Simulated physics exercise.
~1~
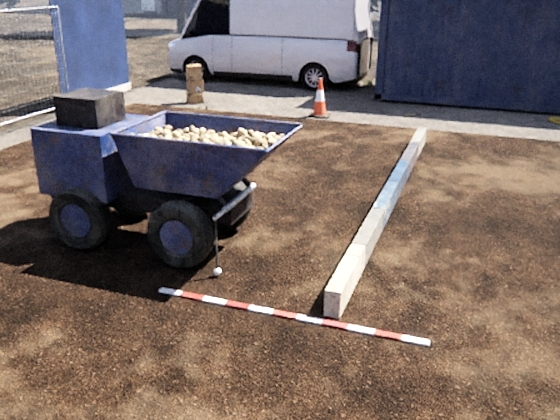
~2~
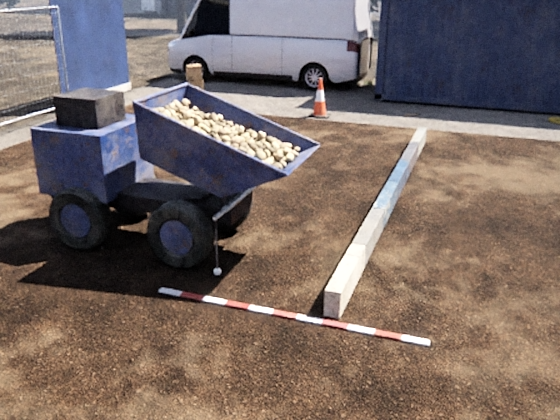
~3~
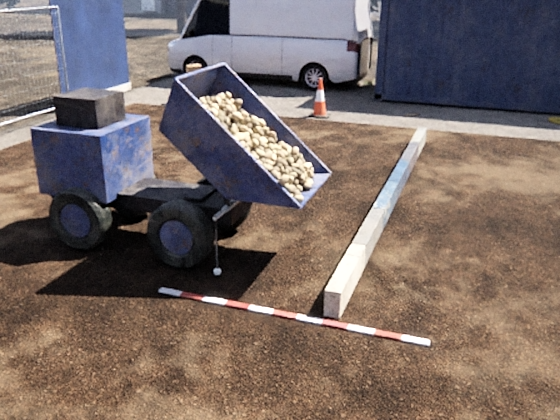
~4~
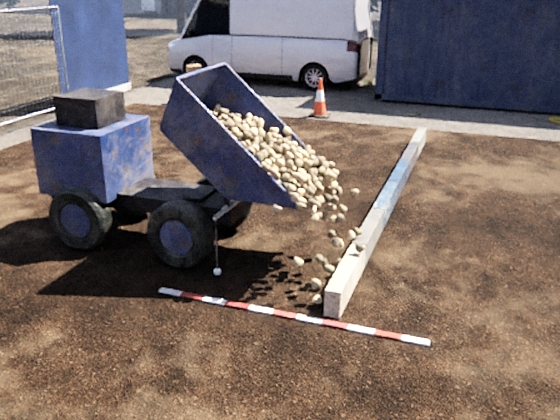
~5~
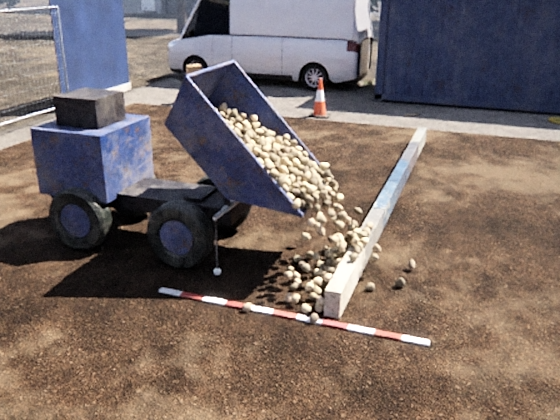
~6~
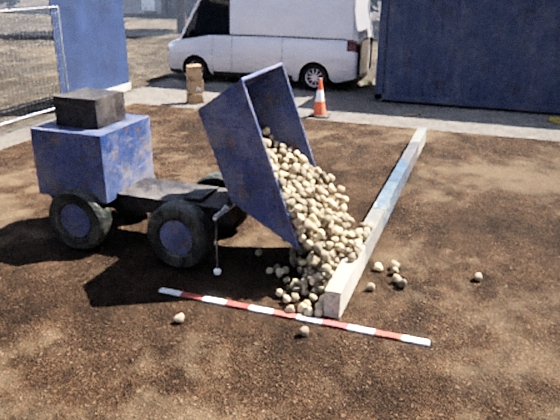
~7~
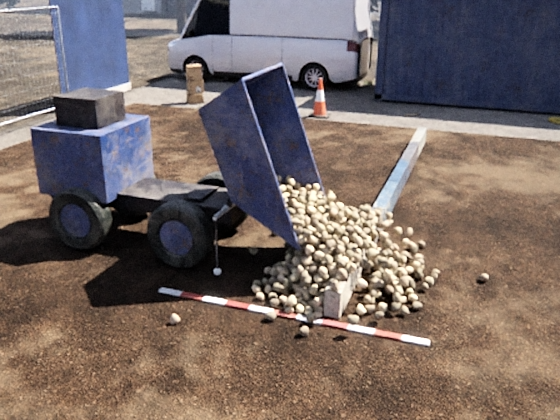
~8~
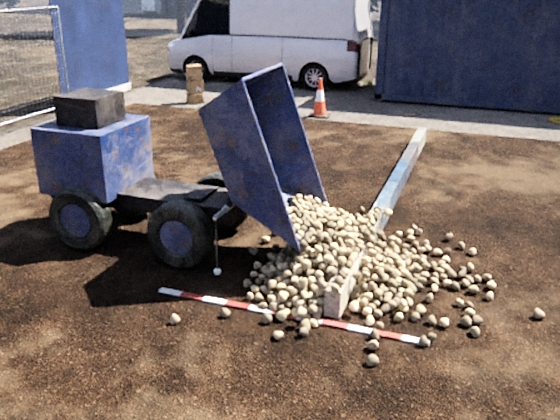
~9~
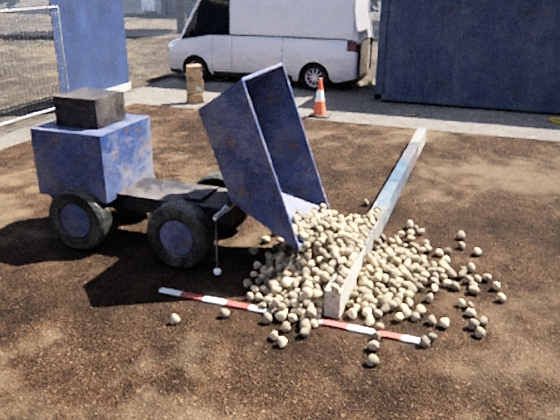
On a building site, a blue dumper tips round stones against a kerb, some spilling over.
